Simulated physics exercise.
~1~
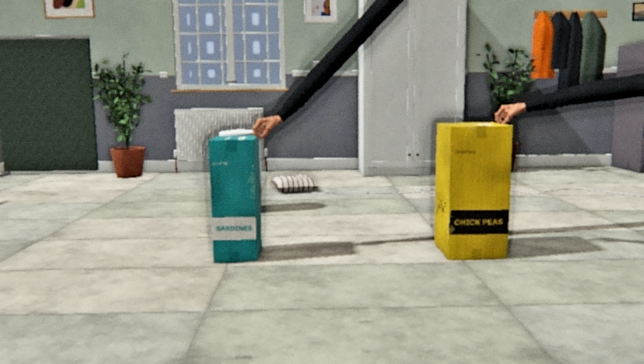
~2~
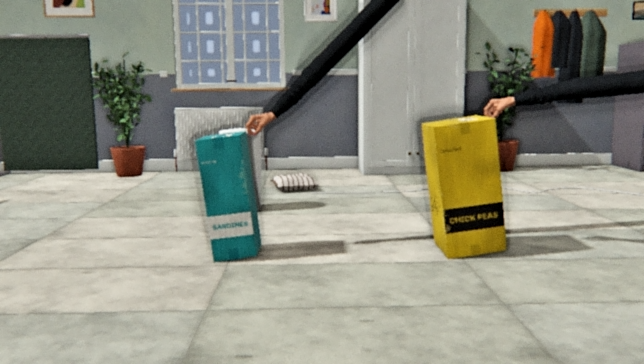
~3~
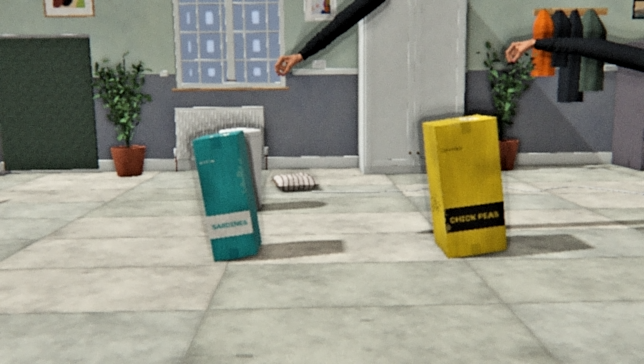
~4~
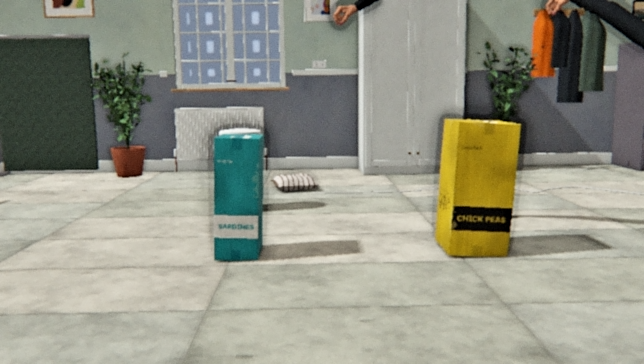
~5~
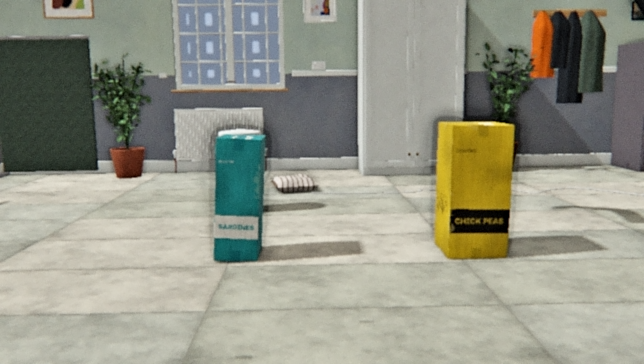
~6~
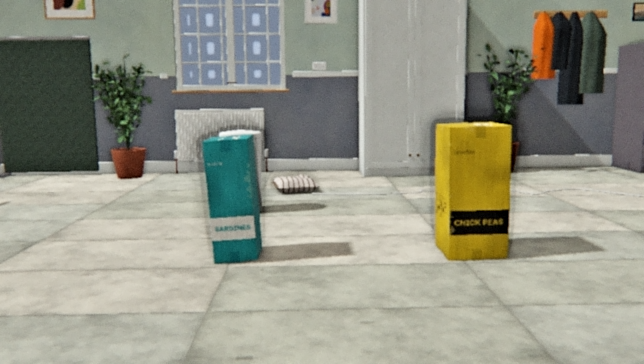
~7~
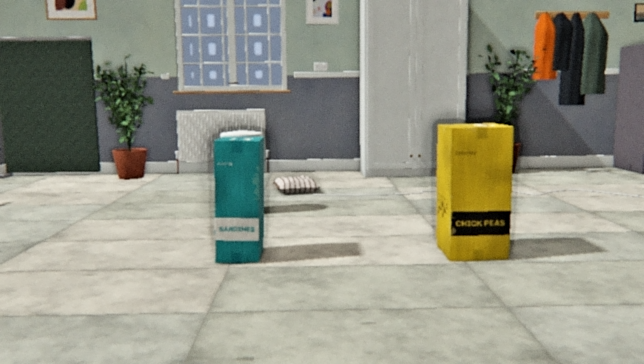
The clip opens on a tall turquoise box at left and a larger yellow box at right, standing on a pale tiled floor while a dark-sleeved arm reaches to the top of each. The hands tip both boxes slightly to the left, then let go and draw back up and to the right. Left alone, the boxes swing back toward upright as the arms leave the view. The turquoise one still rocks a little while the yellow one steadies. At the end, both stand upright on their bases, with neither having fallen.
